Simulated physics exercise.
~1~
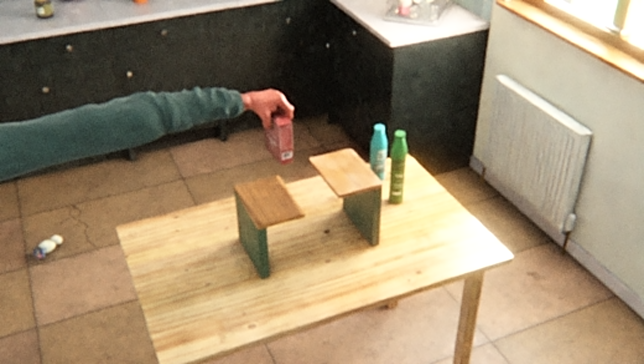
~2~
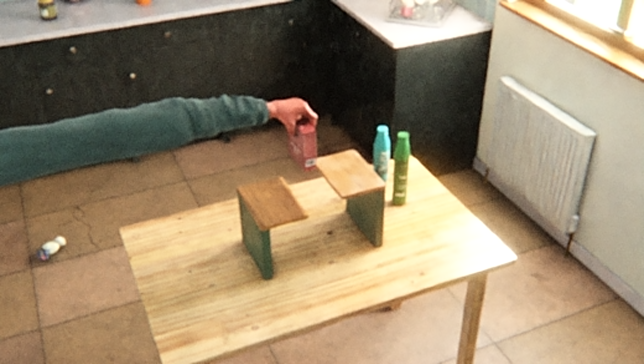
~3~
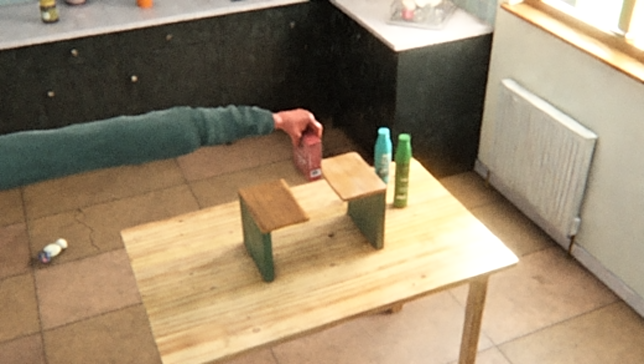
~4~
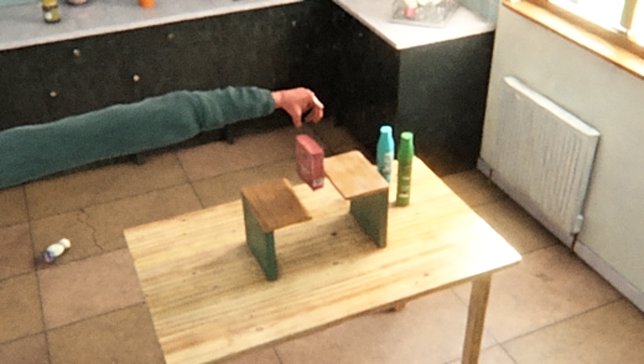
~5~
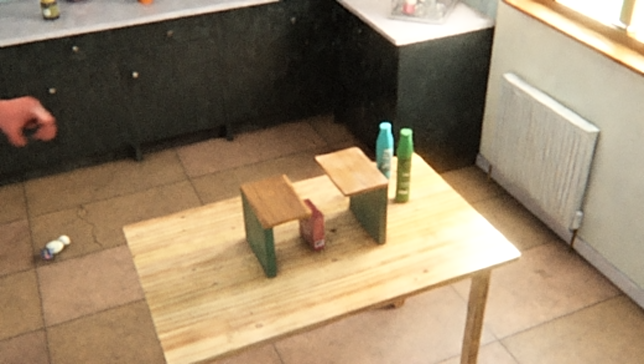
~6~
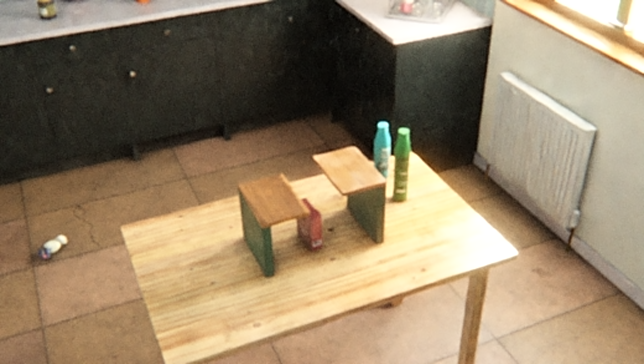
A hand in a green sleeve reaches in from the left, holding a small red packet upright above a pale wooden table, seen from above in a tiled room with dark cabinets and a white radiator. On the table, two supports with brown tops and green sides stand slightly apart, with a turquoise bottle and a green bottle behind them to the right. The hand carries the packet rightward and lowers it toward the gap, then lets go and withdraws left. The packet drops down between the supports and ends upright on the table, while both bottles stay in place.
